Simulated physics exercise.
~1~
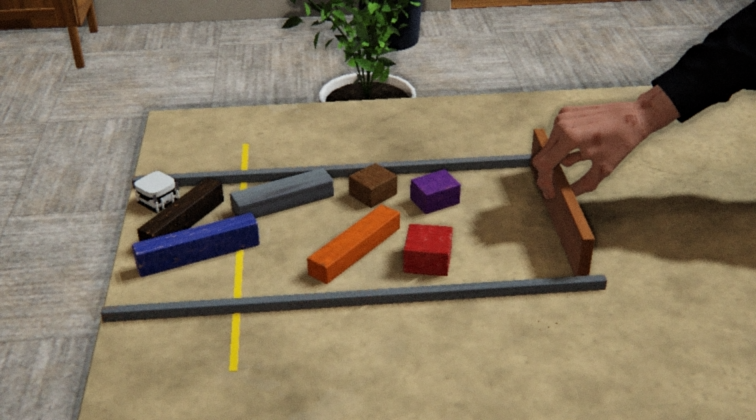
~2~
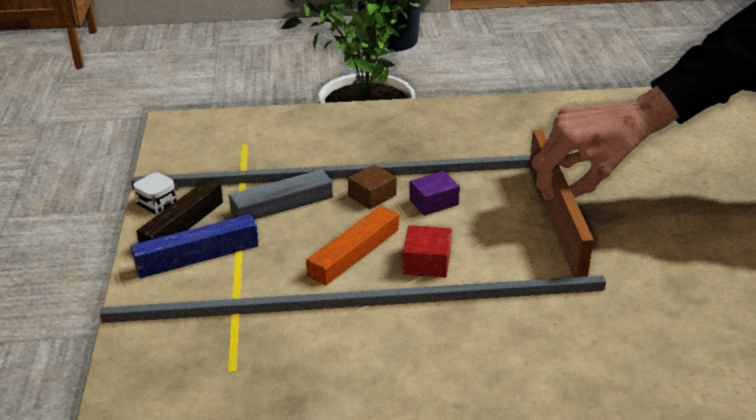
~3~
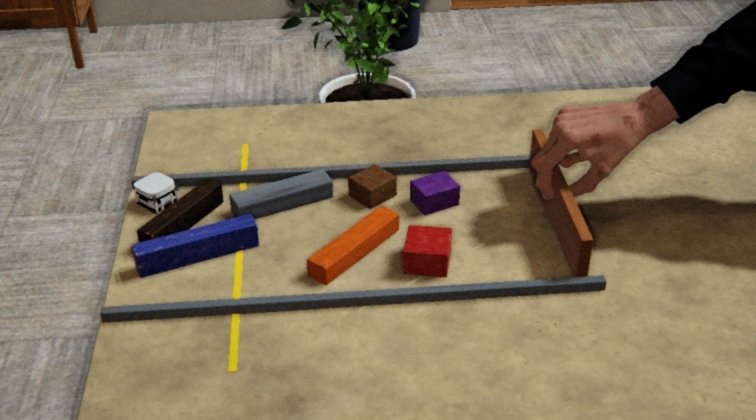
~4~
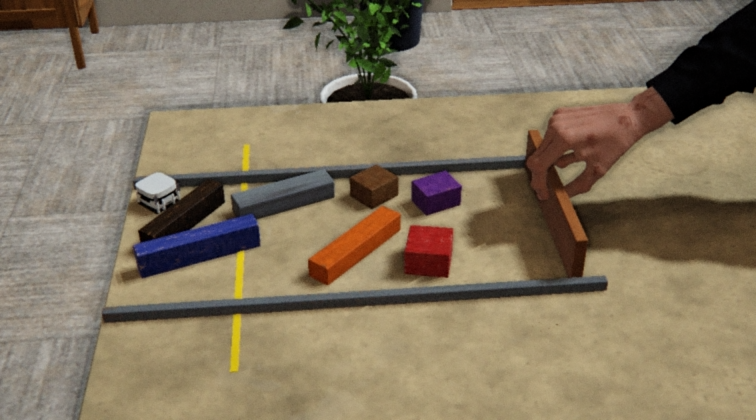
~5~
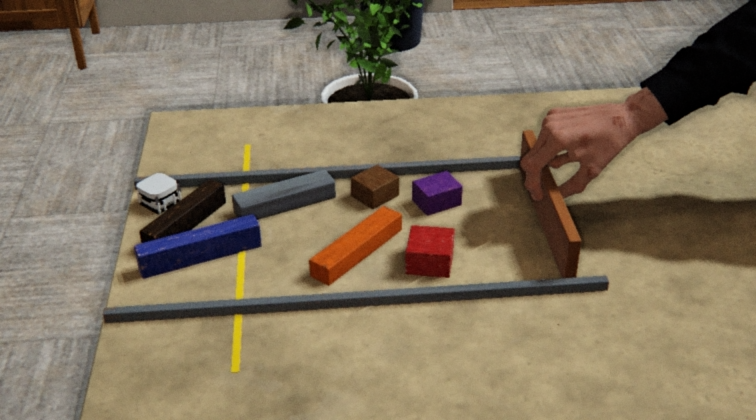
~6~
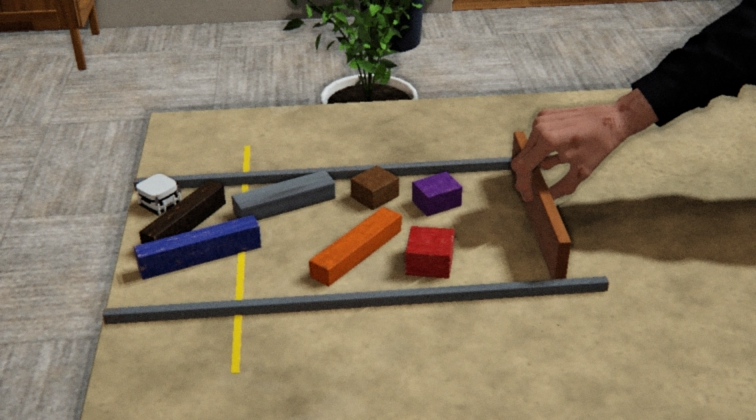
The video shows a hand holding an upright wooden board at the right end of two grey rails on a table, then sliding it slightly left, while the coloured blocks, bars and small white object between the rails stay essentially still.
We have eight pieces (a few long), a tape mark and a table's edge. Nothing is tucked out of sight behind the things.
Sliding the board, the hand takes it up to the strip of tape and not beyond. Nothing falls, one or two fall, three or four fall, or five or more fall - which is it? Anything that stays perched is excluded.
Nothing falls.
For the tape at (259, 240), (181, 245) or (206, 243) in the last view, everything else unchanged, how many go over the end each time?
The counts would be 0, 4 and 2.
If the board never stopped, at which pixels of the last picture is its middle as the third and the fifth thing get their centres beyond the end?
About (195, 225), then about (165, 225).
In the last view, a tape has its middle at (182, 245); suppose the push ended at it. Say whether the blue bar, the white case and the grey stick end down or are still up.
This time the blue bar drops; after it, the white case drops; finally, the grey stick drops.
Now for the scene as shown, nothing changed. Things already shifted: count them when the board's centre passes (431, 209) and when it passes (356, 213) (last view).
The number moved is 3 and then 5.
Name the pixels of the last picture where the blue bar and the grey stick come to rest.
Blue bar at (167, 246), grey stick at (175, 209).
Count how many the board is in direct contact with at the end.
4 are in contact with it.
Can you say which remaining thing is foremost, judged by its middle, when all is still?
The white case.
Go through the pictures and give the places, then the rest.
White case (157, 193); black bar (182, 215); blue bar (197, 245); board (559, 199); tape (240, 239), in the first picture.
Black bar (181, 216); brown block (372, 186), in the second picture.
Blue bar (197, 245); grey stick (282, 196), in the third picture.
White case (158, 193); board (553, 201), in the fourth picture.
Black bar (184, 216); orange bar (357, 244), in the fifth picture.
White case (159, 195); black bar (184, 217); blue bar (199, 247); board (538, 202); tape (242, 241), in the sixth picture.
A little later, none off yet; white case at rest near (159, 195); black bar at rest near (184, 217); blue bar at rest near (199, 247).
Next, none off yet; white case at rest near (159, 195); black bar moving near (173, 215); blue bar shifted a little near (187, 244).
When it is over, the number that fall off is zero.
